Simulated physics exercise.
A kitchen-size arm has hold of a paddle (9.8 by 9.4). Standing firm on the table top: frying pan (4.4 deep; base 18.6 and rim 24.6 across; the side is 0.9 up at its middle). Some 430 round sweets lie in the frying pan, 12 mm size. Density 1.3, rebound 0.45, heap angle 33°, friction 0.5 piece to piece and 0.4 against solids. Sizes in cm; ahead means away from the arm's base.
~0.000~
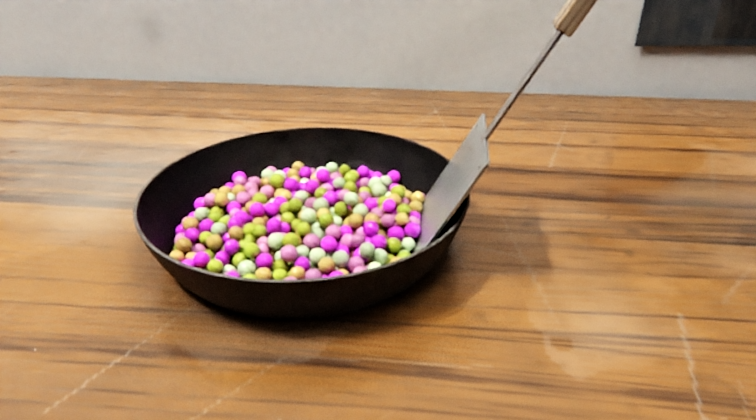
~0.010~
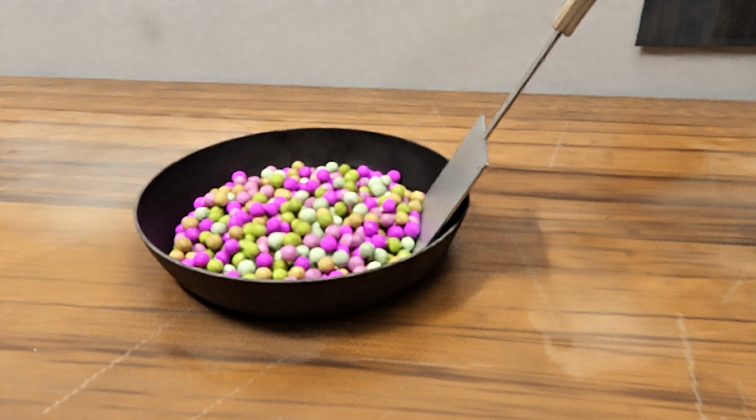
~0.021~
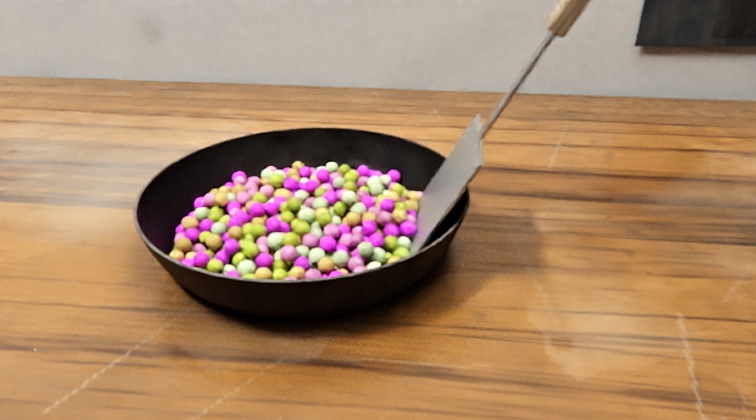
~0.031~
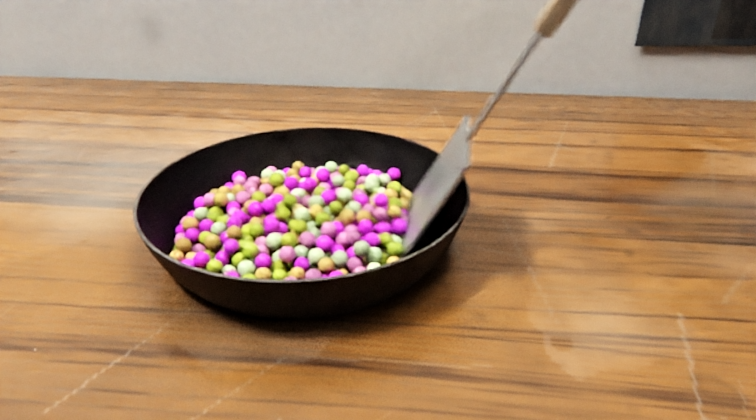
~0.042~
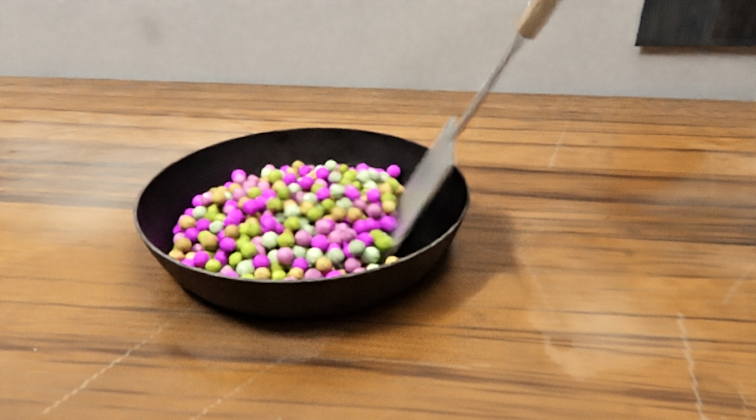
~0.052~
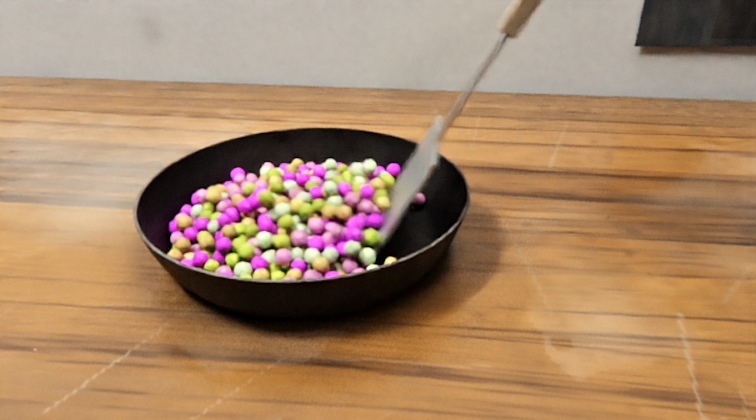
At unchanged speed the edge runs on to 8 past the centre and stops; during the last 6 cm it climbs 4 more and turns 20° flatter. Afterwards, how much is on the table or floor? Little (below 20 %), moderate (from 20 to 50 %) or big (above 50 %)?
Share on the table or floor: Moderate (from 20 to 50 %).
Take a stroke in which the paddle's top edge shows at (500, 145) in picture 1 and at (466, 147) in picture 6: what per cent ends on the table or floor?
Some 20 per cent.
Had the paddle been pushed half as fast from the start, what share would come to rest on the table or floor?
Then about 5 per cent.
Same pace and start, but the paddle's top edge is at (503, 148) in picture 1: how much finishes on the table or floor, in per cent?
About 25 per cent.
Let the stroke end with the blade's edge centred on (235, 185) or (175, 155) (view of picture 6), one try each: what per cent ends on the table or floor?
About 15 and 40 per cent.
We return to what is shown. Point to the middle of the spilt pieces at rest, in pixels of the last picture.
At about (19, 205).
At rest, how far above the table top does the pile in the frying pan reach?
Roughly 4.5 cm.
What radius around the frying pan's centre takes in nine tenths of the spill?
About 50 cm.
After 0.09 s, sloping 61°, highest piece 6 above the table; 426 in the frying pan.
After 0.14 s, sloping 55°, highest piece 6 above the table; 426 in the frying pan.
After 0.36 s, sloping 41°, highest piece 15 above the table; 312 in the frying pan, 67 on the table or floor, 47 on the blade or in flight.
After 1.41 s, sloping 41°, highest piece 4 above the table; 312 in the frying pan, 114 on the table or floor.
In the end, 312 in the frying pan, 114 on the table or floor. That is 27 % on the table or floor.
